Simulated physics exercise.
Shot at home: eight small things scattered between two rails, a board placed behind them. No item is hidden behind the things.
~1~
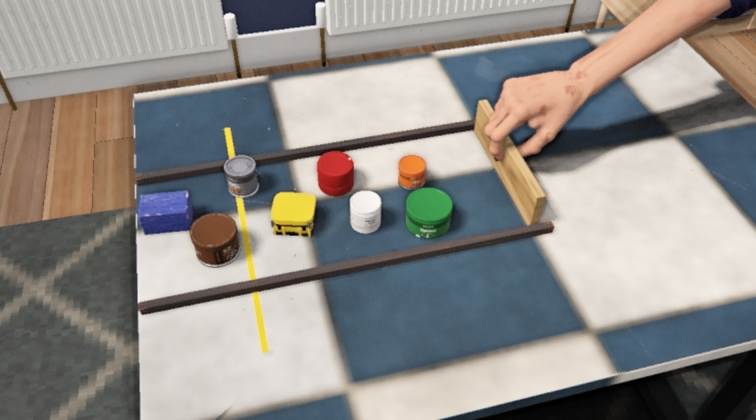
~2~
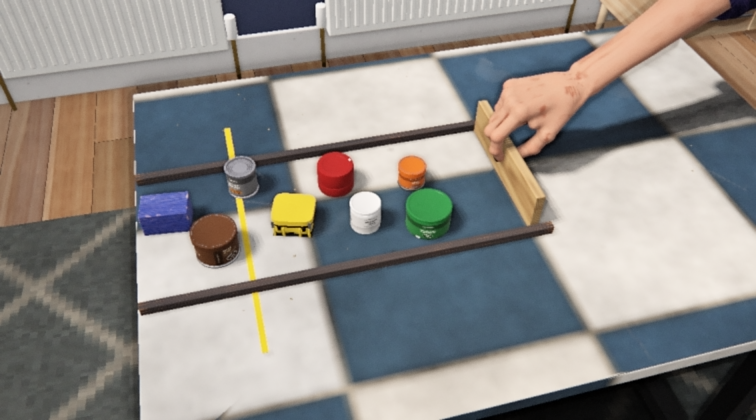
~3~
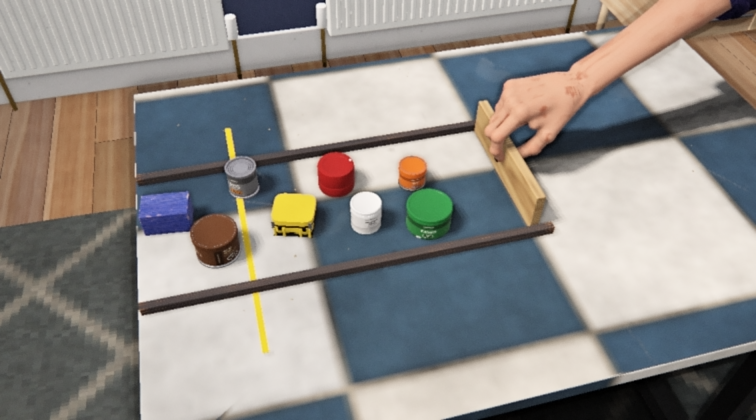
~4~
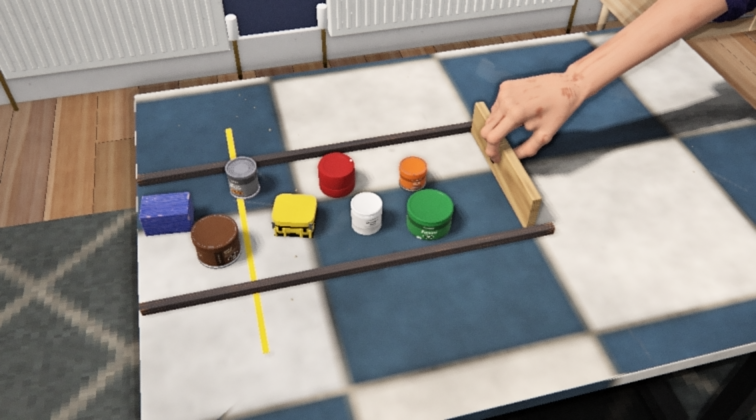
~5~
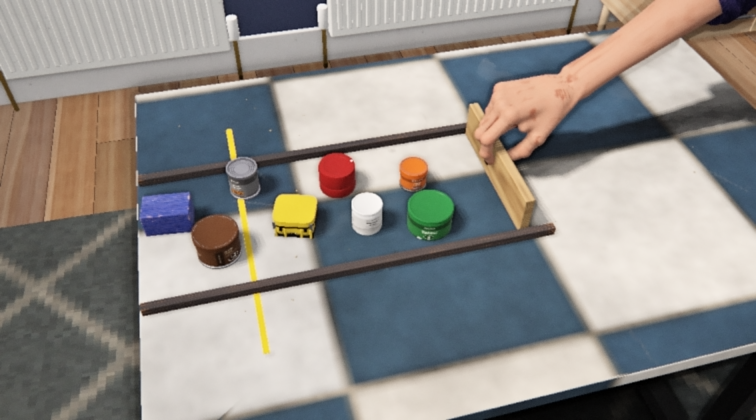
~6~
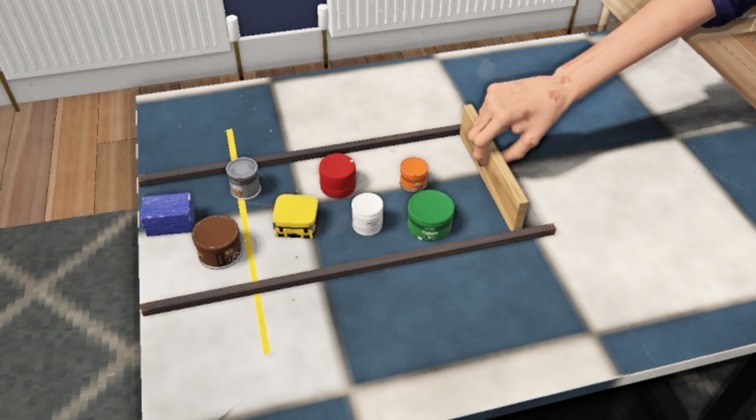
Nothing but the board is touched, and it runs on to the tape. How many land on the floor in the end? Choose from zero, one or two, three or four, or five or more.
In the end, zero land there.
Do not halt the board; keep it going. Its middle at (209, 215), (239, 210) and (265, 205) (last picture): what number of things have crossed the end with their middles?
Counts per position: 1 / 0 / 0.
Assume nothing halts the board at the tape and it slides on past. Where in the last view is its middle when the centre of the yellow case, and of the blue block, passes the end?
First one: Around (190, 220). Other one: Around (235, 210).
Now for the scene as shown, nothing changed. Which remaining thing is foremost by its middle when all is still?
Foremost: The blue block.
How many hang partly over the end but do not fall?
Answer: 1.
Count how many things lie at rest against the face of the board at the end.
It touches 4.
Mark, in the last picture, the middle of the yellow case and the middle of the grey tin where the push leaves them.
You'll find the yellow case at roughly (193, 214) and the grey tin at roughly (187, 180).
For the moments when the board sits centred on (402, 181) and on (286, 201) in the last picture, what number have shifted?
At the first spot the count is 3, and at the second it is 6.
A little later, none off yet; blue block at rest near (169, 214); brown tin at rest near (218, 242); grey tin at rest near (244, 179).
When it is over, the number that fall off is zero.
